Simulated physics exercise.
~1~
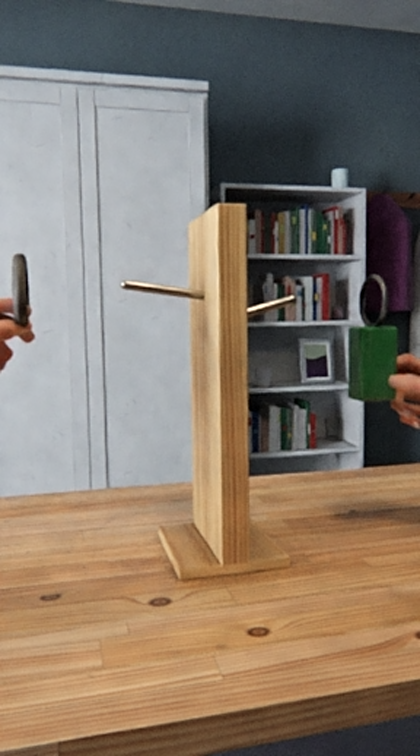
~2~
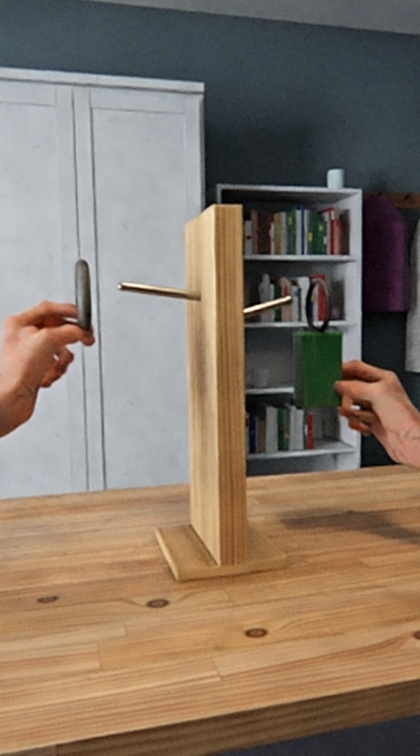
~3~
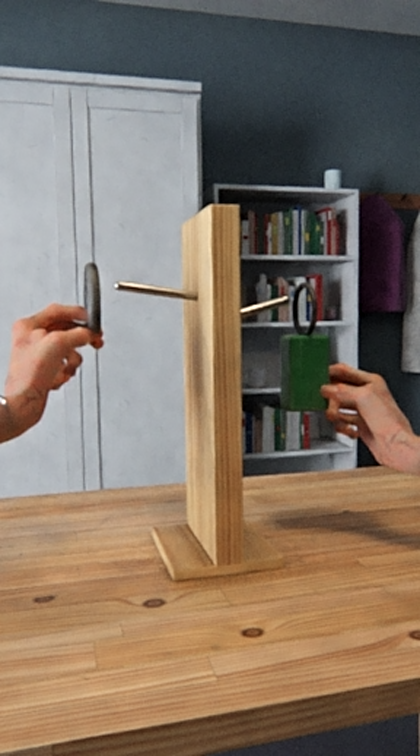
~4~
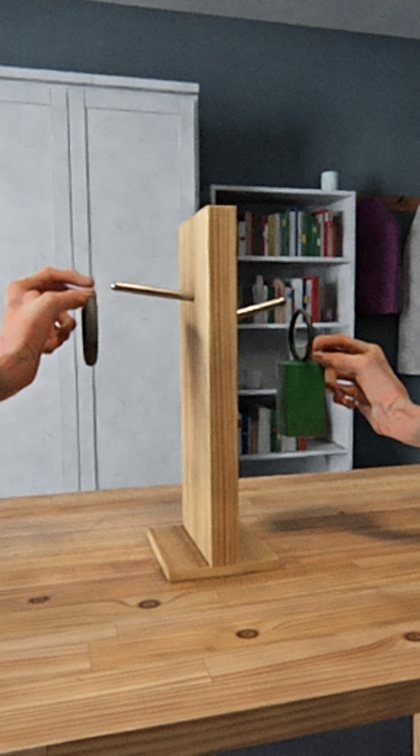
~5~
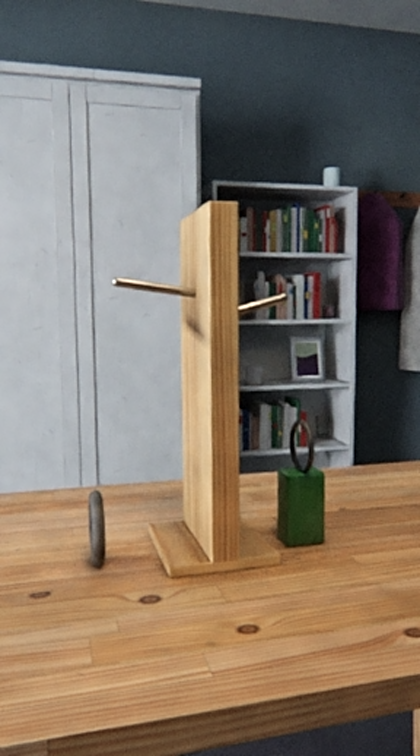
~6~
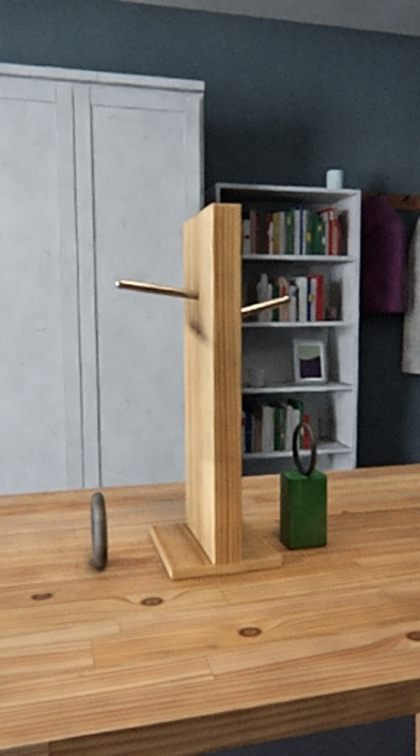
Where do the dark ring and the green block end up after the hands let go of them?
Both end up on the table, the dark ring to the left of the wooden stand and the green block to the right, with neither one hanging from a peg.
Two hands brought a dark ring and a green block with a ring on top in toward the pegs of a wooden stand, then let go short of them, and both things dropped and ended up standing on the table.
